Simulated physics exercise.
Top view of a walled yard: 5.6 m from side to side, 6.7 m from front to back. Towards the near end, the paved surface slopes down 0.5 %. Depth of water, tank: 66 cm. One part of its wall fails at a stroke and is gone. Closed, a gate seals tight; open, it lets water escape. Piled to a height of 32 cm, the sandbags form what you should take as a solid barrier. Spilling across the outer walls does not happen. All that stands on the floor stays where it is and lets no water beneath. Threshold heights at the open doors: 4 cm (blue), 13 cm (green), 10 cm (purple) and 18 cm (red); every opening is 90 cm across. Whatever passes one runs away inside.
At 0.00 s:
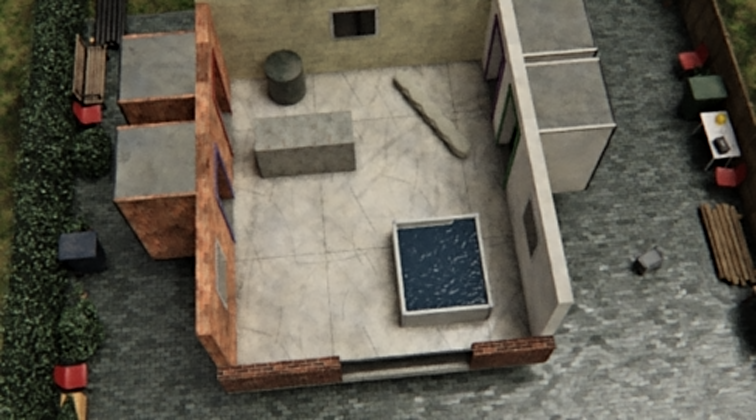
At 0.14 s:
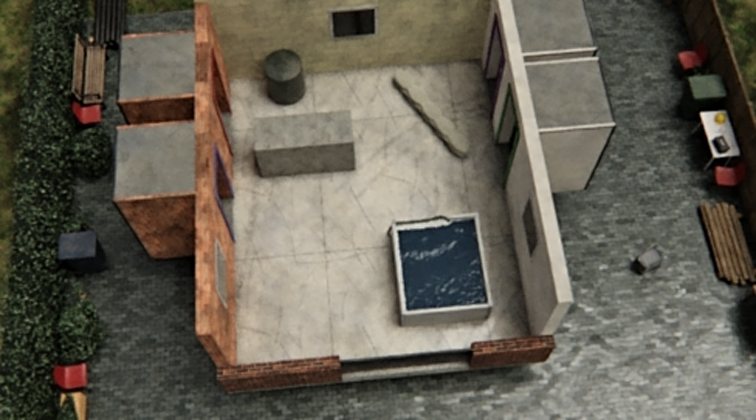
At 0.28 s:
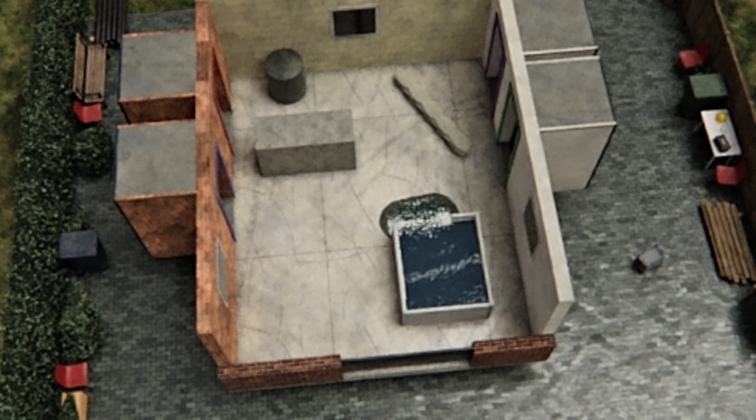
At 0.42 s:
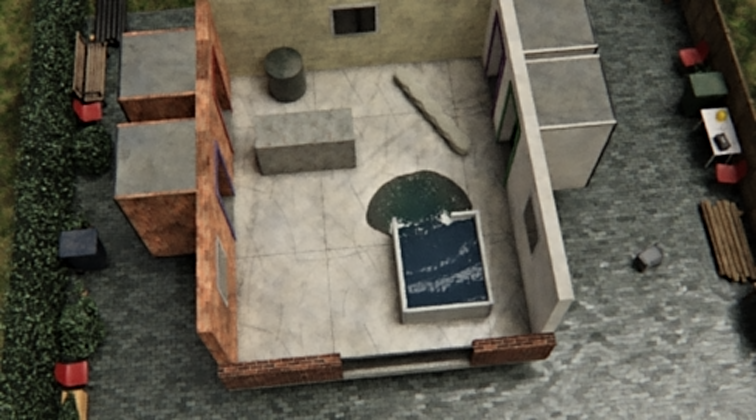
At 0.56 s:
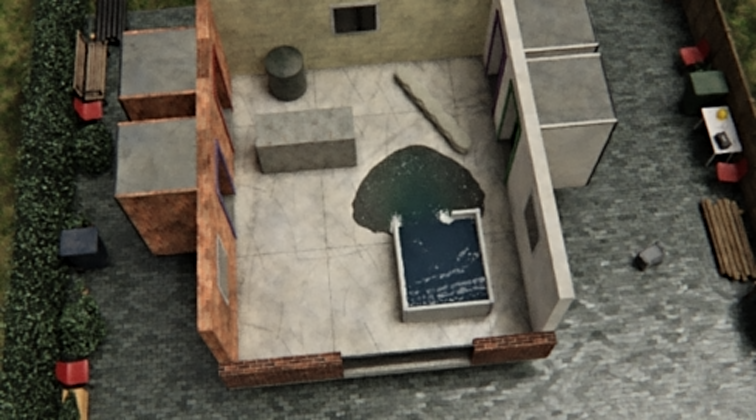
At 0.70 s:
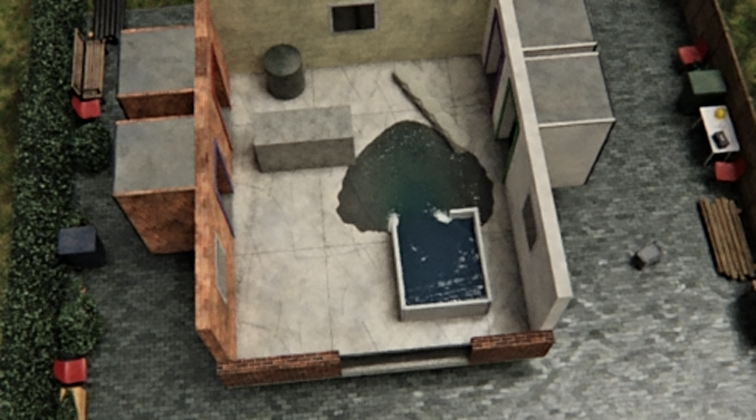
Walled yard seen from above, water bursting through the far side of a square-edged tank and spreading across the pale floor.
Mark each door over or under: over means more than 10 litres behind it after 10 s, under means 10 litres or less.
Blue door over, green door under, purple door under, red door under.
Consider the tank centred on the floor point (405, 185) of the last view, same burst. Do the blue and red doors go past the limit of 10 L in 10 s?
Result - blue door does not exceed it, red door exceeds it.
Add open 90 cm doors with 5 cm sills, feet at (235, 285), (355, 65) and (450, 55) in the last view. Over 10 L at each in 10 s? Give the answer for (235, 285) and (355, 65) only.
Result in order - not enough, then more than that.
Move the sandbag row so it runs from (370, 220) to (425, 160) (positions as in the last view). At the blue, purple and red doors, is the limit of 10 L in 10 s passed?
Checking the limit, blue is fine, purple is too much, red is fine.
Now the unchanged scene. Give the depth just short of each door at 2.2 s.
You'd see blue at 2 cm, green at 10 cm, purple at 2 cm and red at 0 cm.
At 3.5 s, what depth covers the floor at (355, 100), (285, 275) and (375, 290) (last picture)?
Close to 11, 0 and 0 centimetres.
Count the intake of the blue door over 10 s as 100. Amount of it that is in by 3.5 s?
Some 50 in a hundred.
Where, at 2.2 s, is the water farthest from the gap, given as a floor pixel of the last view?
Somewhere about (304, 74).
After 1.4 s water covers 25 % of the floor and is deepest (31 cm) near (413, 222); blue door not reached, green door 6 cm at the sill, 0 L in, purple door not reached, red door not reached.
After 2.2 s water covers 35 % of the floor and is deepest (38 cm) near (361, 69); blue door not reached, green door 10 cm at the sill, 1 L in, purple door 2 cm at the sill, 0 L in, red door not reached.
After 3.5 s water covers 55 % of the floor and is deepest (31 cm) near (304, 74); blue door 9 cm at the sill, 26 L in, green door 9 cm at the sill, 3 L in, purple door 5 cm at the sill, 0 L in, red door 2 cm at the sill, 0 L in.
After 6.0 s water covers 70 % of the floor and is deepest (18 cm) near (271, 77); blue door 6 cm at the sill, 49 L in, green door 8 cm at the sill, 3 L in, purple door 10 cm at the sill, 2 L in, red door 13 cm at the sill, 1 L in.
After 10.0 s water covers 90 % of the floor and is deepest (11 cm) near (238, 370); blue door 3 cm at the sill, 54 L in, green door 6 cm at the sill, 3 L in, purple door 4 cm at the sill, 2 L in, red door 7 cm at the sill, 1 L in.
